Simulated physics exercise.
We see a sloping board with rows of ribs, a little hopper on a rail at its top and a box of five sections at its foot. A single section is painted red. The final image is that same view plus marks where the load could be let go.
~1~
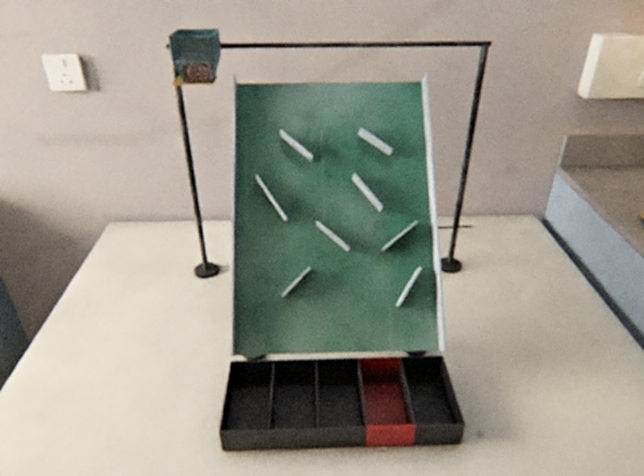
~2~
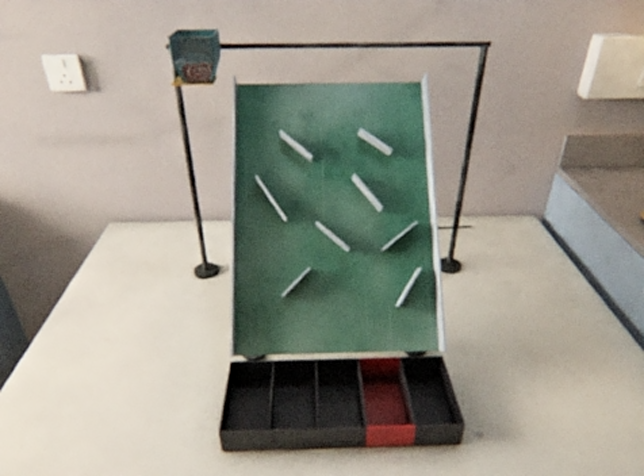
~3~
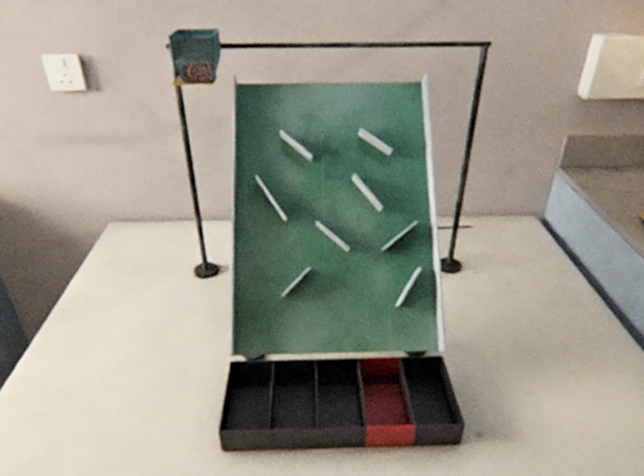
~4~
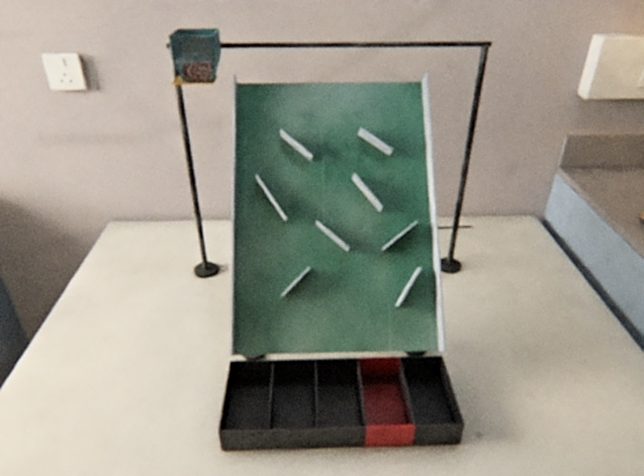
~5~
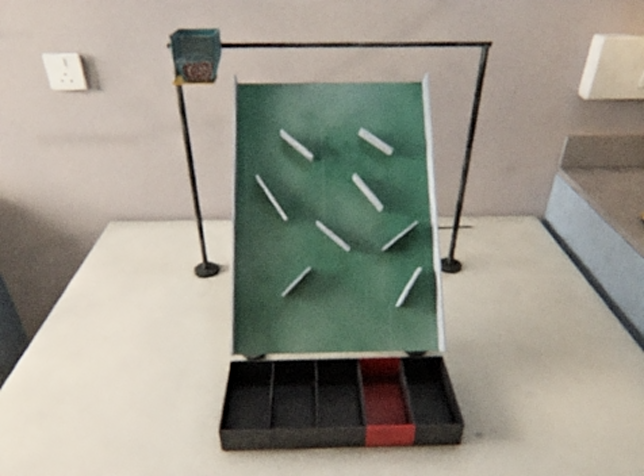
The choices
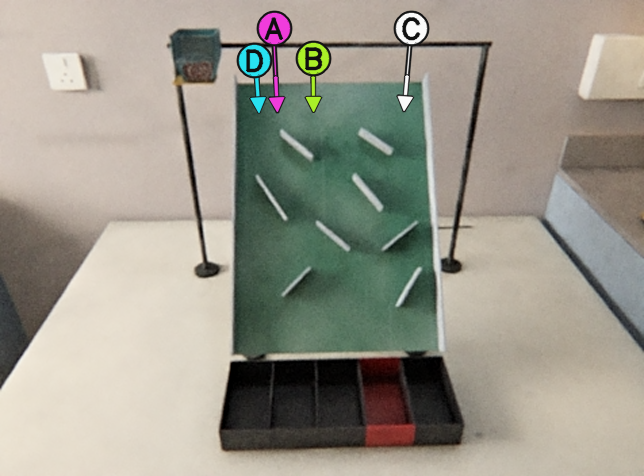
A sloping green board stands on a pale tabletop against a greyish wall, seen from the front and slightly above. White angled ribs are scattered over it, a small teal hopper with something reddish inside hangs at the left end of a dark rail above, and a black five-section box with one red section, second from the right, sits below. Nothing moves, and the camera stays still.
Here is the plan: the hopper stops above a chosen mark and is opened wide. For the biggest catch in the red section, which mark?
Best: B.
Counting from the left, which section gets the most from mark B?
The fourth.
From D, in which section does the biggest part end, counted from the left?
It is the first one.
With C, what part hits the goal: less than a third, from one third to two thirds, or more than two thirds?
Mark C gives less than a third.
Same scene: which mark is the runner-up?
Mark A.
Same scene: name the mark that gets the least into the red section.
It is C.
On the marked copy, mark A meets the board at (277, 106); mark B meets the board at (313, 106); mark C meets the board at (404, 105); mark D meets the board at (258, 107).
With A, about a third in the red section, about half in other sections, a small part outside the box.
With B, most in the red section, a small part in other sections.
With C, a small part in the red section, most in other sections, a small part outside the box.
With D, about a quarter in the red section, about two thirds in other sections, a stray few held on the board, a small part outside the box.
